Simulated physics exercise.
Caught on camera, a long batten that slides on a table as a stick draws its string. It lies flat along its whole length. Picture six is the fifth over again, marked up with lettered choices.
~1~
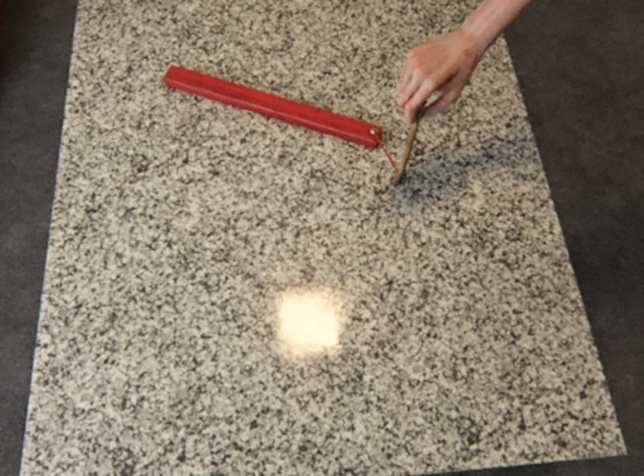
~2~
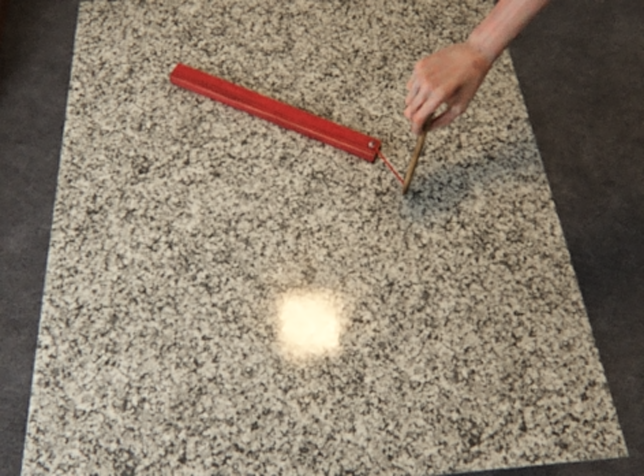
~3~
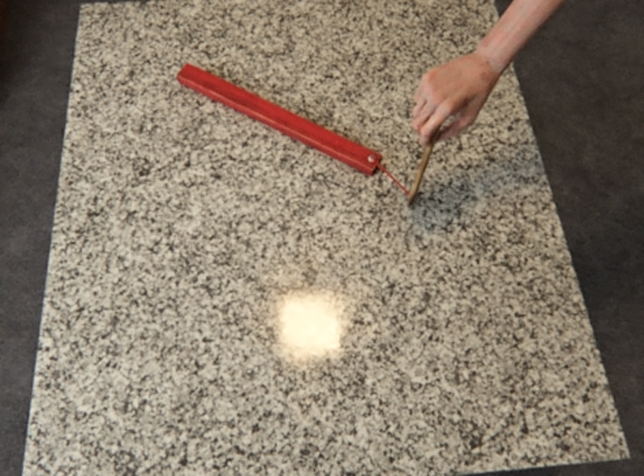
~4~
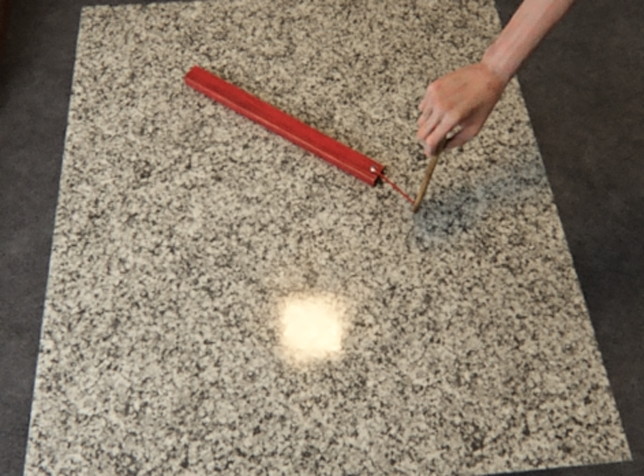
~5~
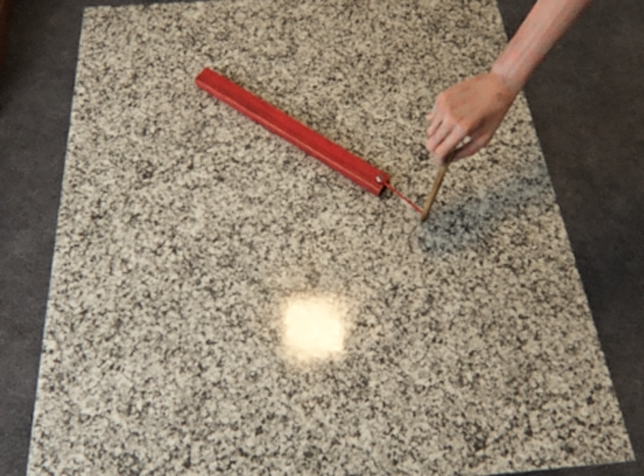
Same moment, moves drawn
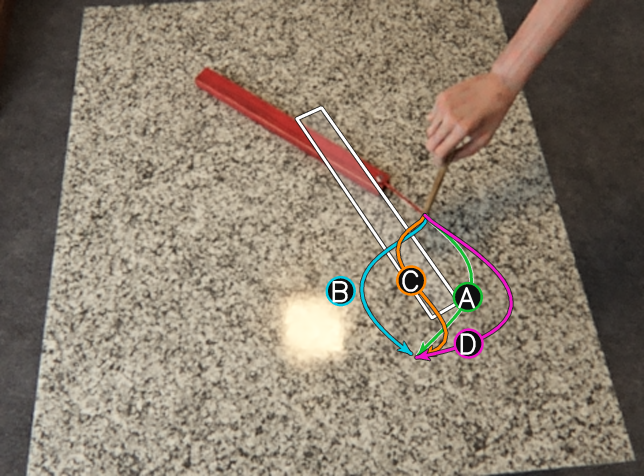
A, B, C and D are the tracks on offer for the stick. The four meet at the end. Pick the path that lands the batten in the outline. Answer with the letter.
It ends in the outline on D.
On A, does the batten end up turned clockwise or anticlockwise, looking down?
Clockwise.
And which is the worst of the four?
Path B.
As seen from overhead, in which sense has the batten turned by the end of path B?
Clockwise.
On the marked copy, A from (425, 215) via (472, 281) to (419, 355); B from (425, 215) via (365, 274) to (411, 354); C from (425, 215) via (411, 280) to (422, 356); D from (425, 215) via (511, 298) to (416, 358); the outline at (372, 204).
Following D. Soon after the start, foot of the stick (490, 267), middle of the batten (346, 166).
Later, foot of the stick (486, 336), middle of the batten (377, 196).
In the end, foot of the stick (416, 358), middle of the batten (373, 205); it lies in the outline.
As for the rest, A leaves its middle at (349, 196); B leaves its middle at (319, 205); C leaves its middle at (339, 202).
